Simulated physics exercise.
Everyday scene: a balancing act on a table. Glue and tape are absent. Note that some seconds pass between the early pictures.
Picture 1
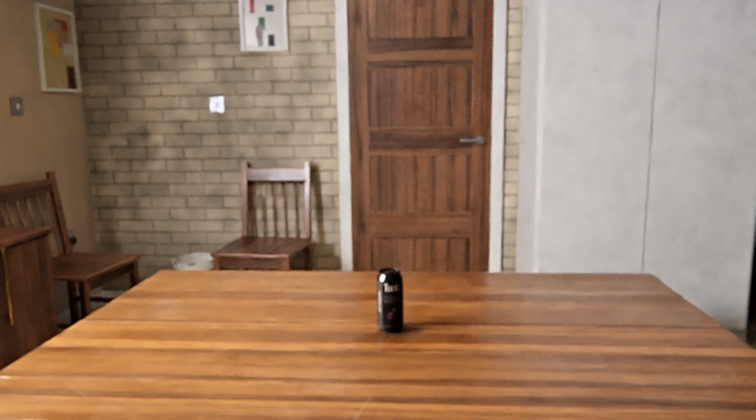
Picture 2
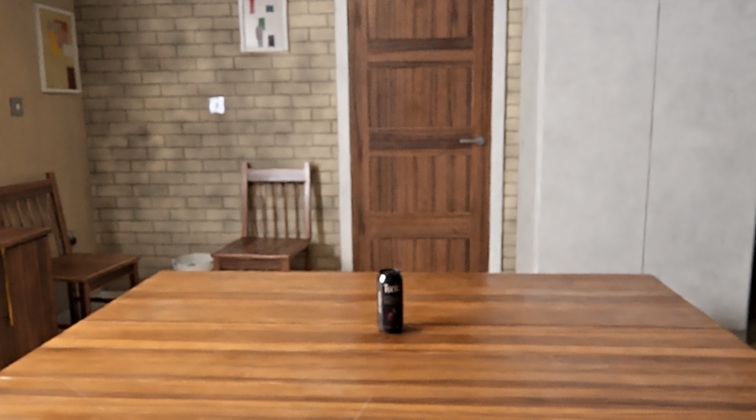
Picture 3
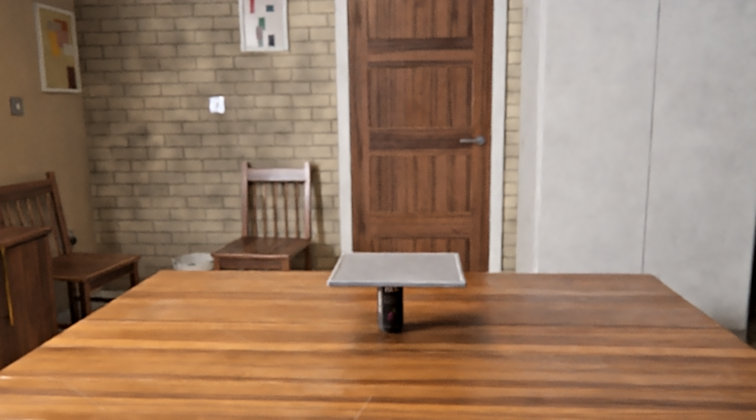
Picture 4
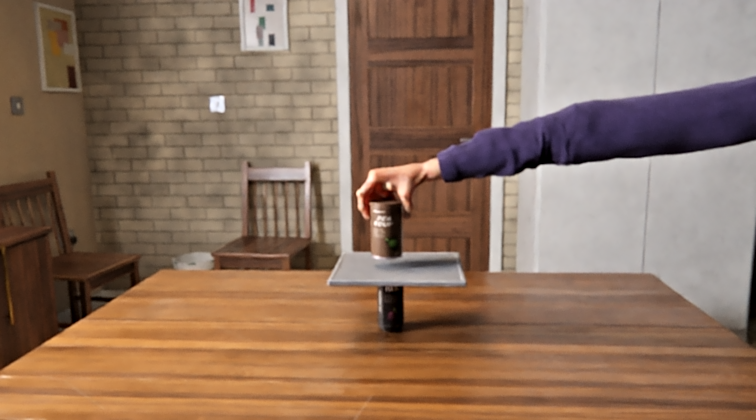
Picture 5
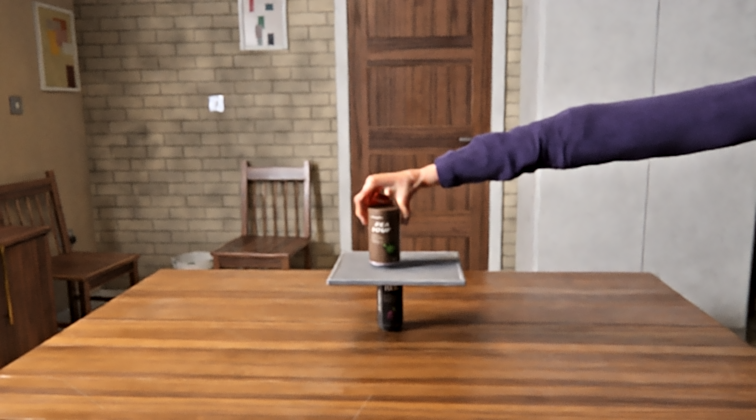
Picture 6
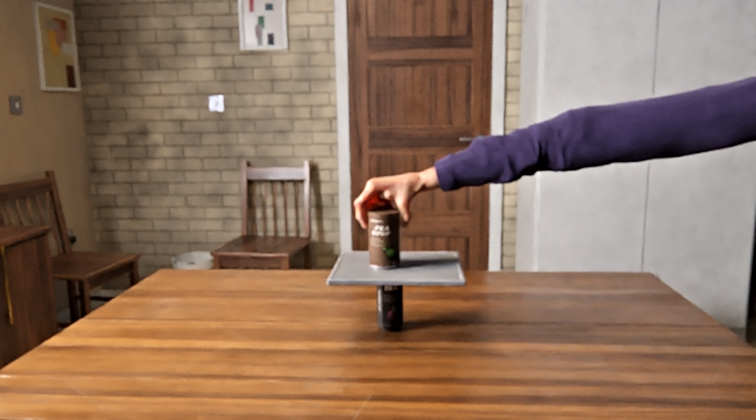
A hand in a purple sleeve lowering a brown tin onto a grey lid balanced on a black can on a wooden table.
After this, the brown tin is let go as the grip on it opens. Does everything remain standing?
Yes.
Then, 0.70 s after the last picture, nothing has stirred.
Then, 1.70 s after the last picture, brown tin resting near (385, 238).
At rest, all 3 in place. Seen from the same camera at the end, brown tin near (384, 238). The stack holds.
